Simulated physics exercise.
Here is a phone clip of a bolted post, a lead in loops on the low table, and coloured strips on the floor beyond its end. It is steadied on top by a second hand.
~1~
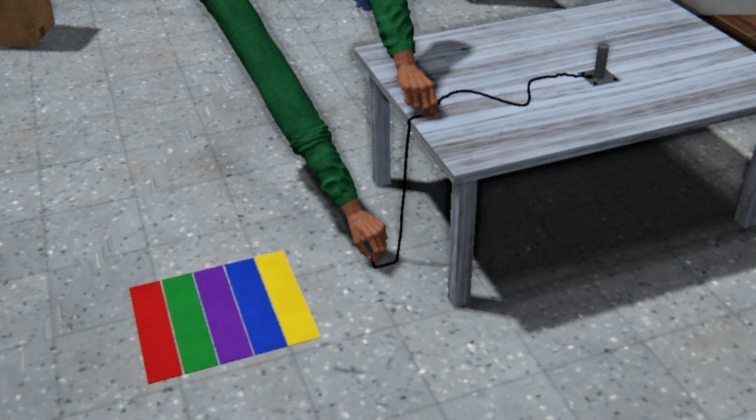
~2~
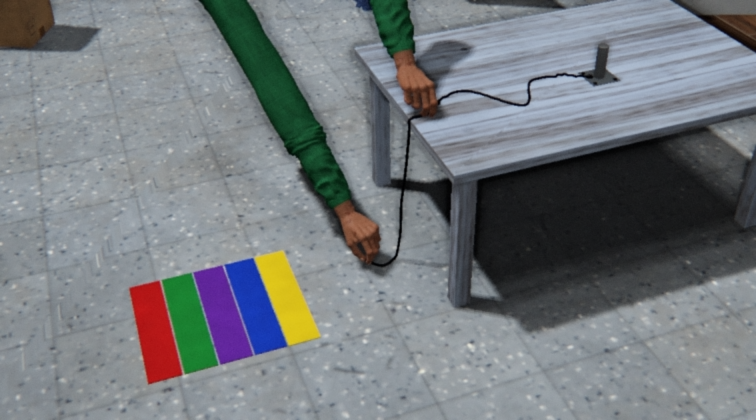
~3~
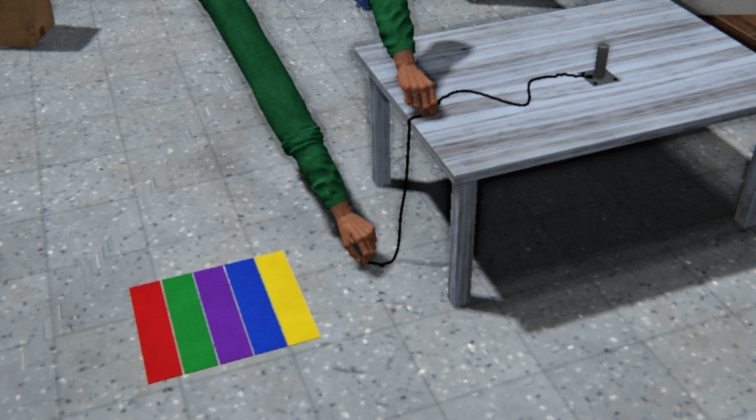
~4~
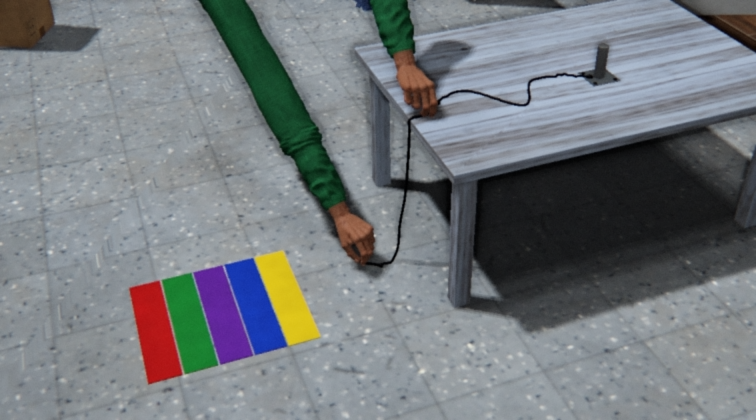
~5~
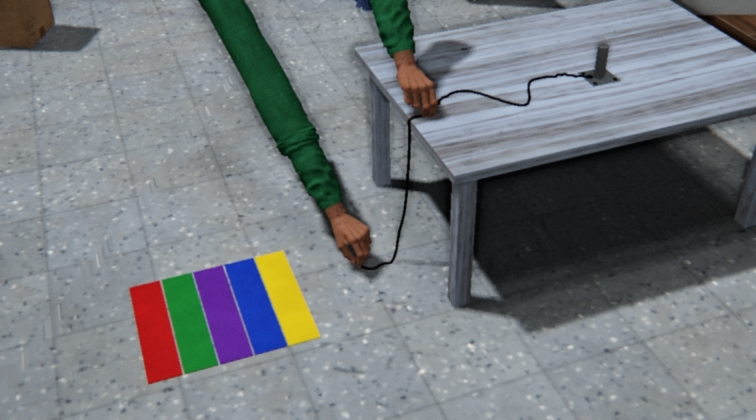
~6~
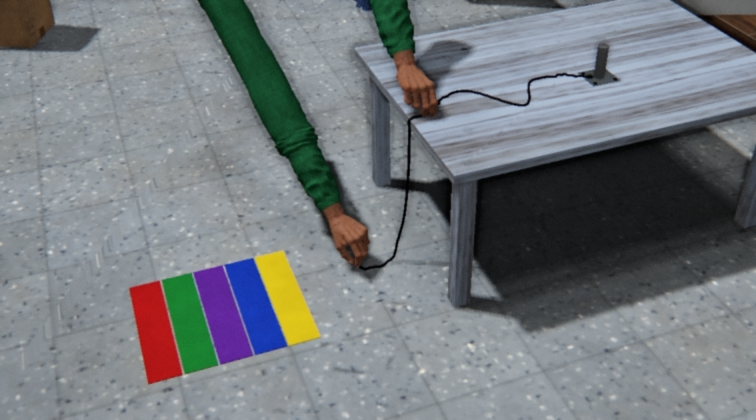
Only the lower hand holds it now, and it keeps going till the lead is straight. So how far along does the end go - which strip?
Along to the green strip.
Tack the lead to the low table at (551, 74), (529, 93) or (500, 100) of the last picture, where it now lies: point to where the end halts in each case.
The places are (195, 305), (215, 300) and (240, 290).
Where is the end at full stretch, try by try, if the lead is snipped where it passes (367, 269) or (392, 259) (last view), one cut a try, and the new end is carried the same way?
Near (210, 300) and (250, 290).
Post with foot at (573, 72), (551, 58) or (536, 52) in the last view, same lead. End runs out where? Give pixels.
One per try, in order: (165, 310), (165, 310), (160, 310).
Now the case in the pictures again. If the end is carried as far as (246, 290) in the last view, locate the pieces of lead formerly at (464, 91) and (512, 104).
The first one ends up at (423, 115) and the second one at (473, 105).
Soon after, end near (246, 290); over blue.
Then, end near (209, 300); over purple.
At full stretch, end near (186, 305); over green. It halts on the green strip.
